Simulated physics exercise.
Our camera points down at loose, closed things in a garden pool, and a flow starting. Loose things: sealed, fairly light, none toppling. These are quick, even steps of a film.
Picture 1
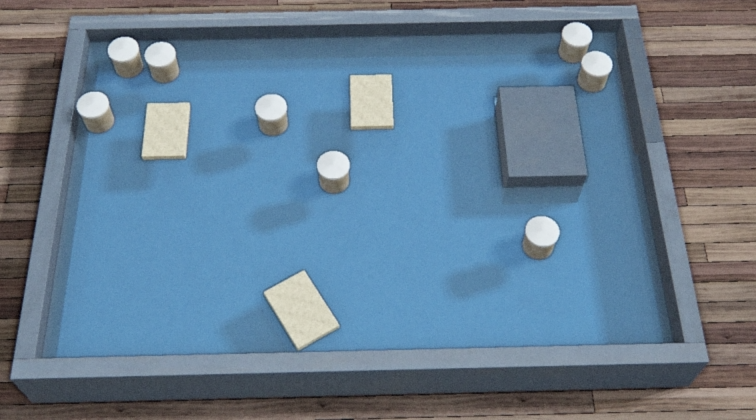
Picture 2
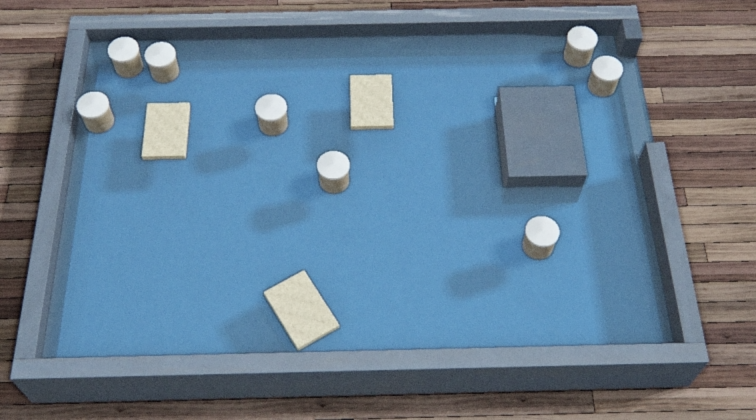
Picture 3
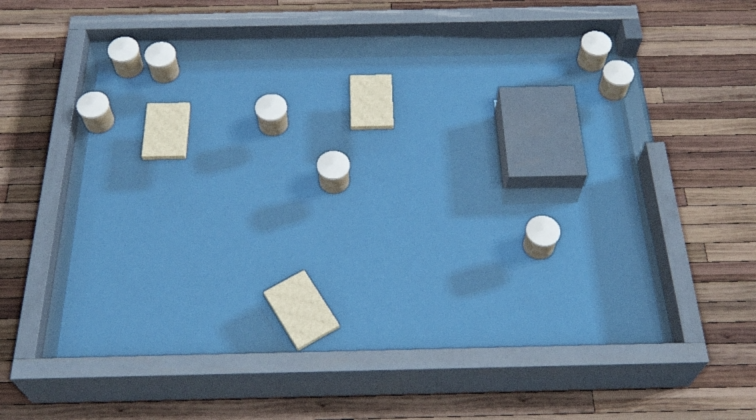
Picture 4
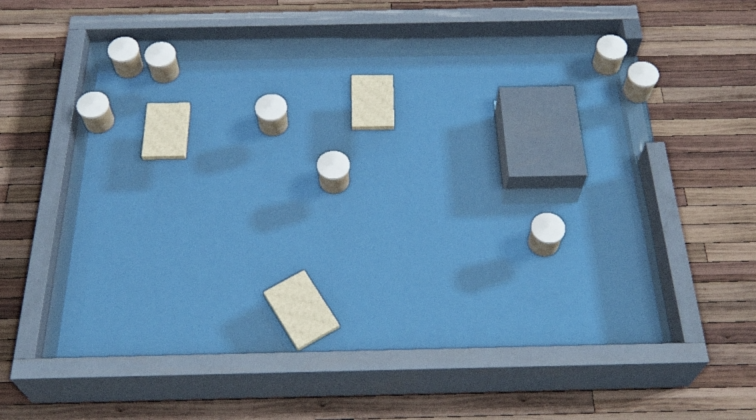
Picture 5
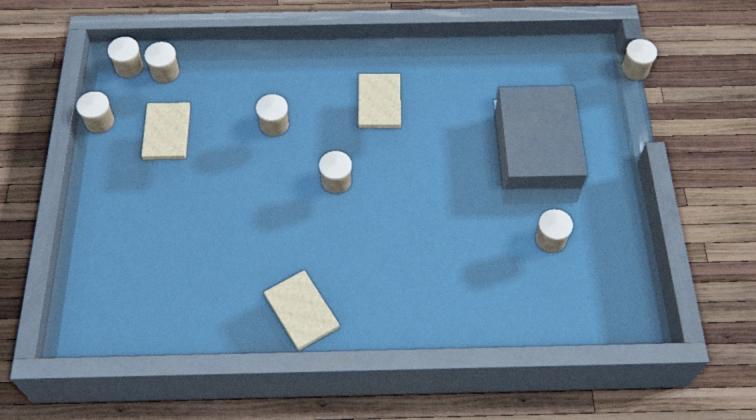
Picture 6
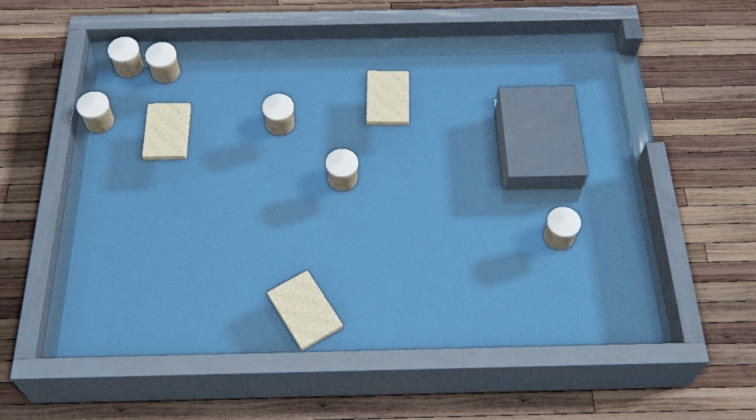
A blue garden pool with grey walls lies on wooden planks, seen from high above by a still camera. White-topped cylinders and flat cream floats are scattered around a grey block at right. A gap opens in the upper right wall, and the two nearby cylinders drift through it one after the other and disappear, while the lower right cylinder, then the upper middle float and central cylinders, edge rightward.
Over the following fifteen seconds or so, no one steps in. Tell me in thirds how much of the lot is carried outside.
By the look of it, the outflow takes one third to two thirds of the stuff.
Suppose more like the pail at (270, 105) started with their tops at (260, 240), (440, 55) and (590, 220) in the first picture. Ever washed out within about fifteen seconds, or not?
Remains; escapes; escapes.
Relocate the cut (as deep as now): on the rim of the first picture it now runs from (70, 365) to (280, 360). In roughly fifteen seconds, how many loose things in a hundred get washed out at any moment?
I make it 10 per cent.
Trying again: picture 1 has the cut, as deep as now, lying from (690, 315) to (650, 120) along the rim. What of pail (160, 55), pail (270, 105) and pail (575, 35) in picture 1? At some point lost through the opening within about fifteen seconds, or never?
Retained, retained and lost.
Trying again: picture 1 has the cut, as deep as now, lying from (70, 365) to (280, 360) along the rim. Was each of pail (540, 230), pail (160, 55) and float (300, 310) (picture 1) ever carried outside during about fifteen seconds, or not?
The first doesn't get out, the second doesn't get out, the last makes it out.
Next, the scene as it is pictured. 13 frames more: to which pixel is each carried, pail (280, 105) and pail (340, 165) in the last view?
Tops end up close to (322, 102) and (388, 153) respectively.
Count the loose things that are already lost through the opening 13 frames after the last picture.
3 in all.
A moment on, 2 of 11 are out; 9 afloat.
Next, 3 of 11 are out; 8 afloat.
Later, 4 of 11 are out; 7 afloat.
In the end, 4 of 11 are out; 7 afloat.
